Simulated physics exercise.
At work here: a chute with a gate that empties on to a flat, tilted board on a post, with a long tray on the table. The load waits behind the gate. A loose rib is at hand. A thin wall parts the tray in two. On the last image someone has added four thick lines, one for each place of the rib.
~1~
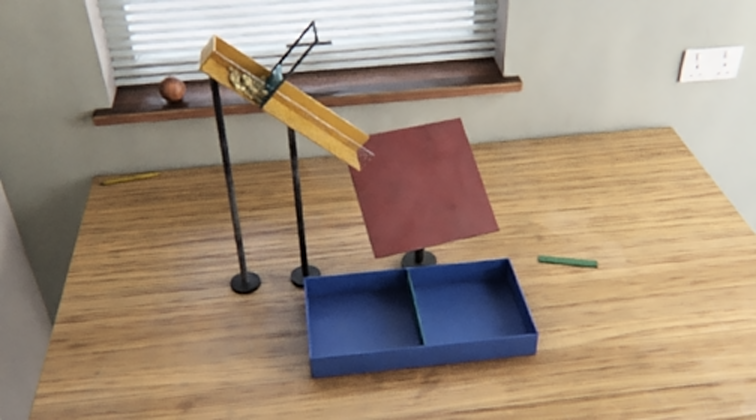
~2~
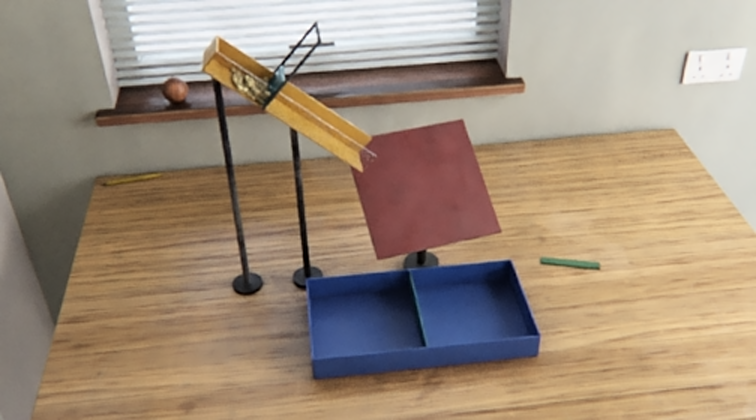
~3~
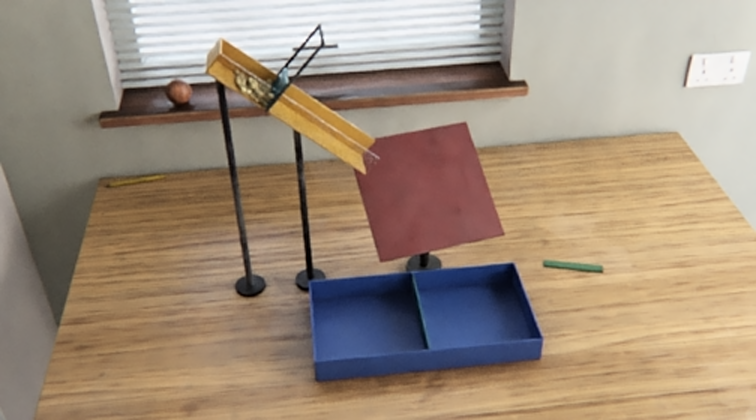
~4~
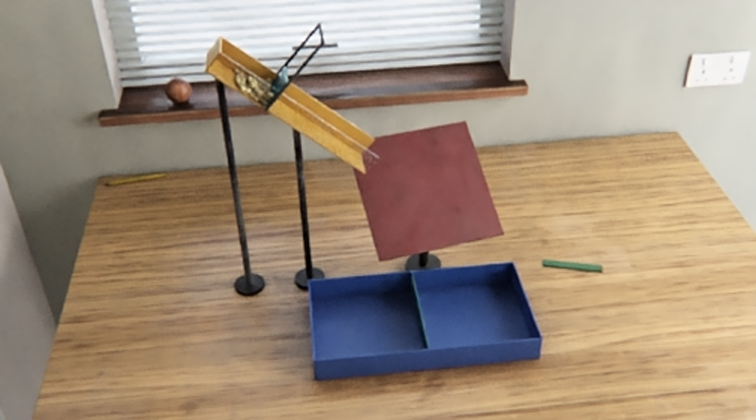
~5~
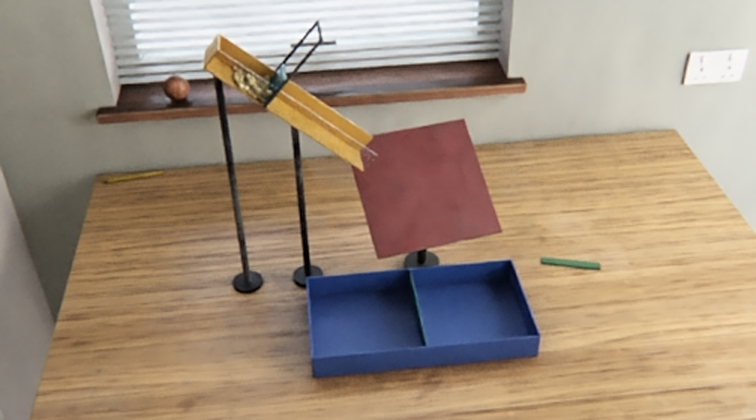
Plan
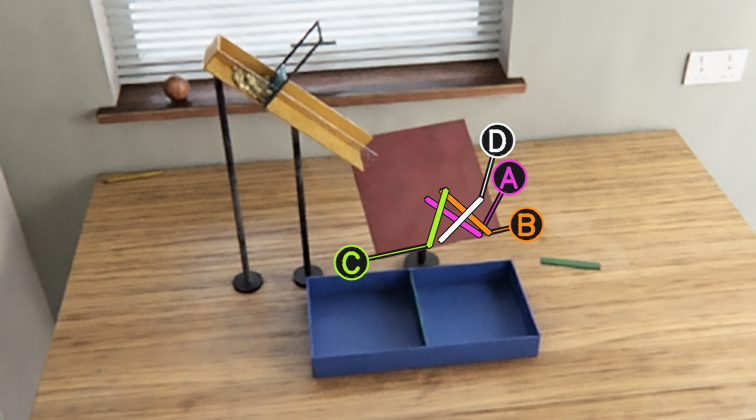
The clip opens on a wooden table where a sloping yellow chute on black posts holds a small pale load behind its gate, above a tilted dark red board and a divided blue tray. The view shifts very slightly, then drifts back, while the gate stays shut and nothing else visibly moves.
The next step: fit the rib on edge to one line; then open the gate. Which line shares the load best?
I would pick line C.
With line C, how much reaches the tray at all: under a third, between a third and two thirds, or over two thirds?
Over two thirds.
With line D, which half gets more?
More lands on the right.
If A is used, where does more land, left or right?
The right half.
On the marked copy, line A from (427, 199) to (479, 234); line B from (442, 191) to (488, 232); line C from (445, 190) to (429, 245); line D from (480, 199) to (441, 240).
For line A, of what is caught, none at all in the left half, the whole lot in the right.
For line B, of what is caught, none at all in the left half, the whole lot in the right.
For line C, of what is caught, close to half in the left half, close to half in the right.
For line D, of what is caught, none at all in the left half, the whole lot in the right.
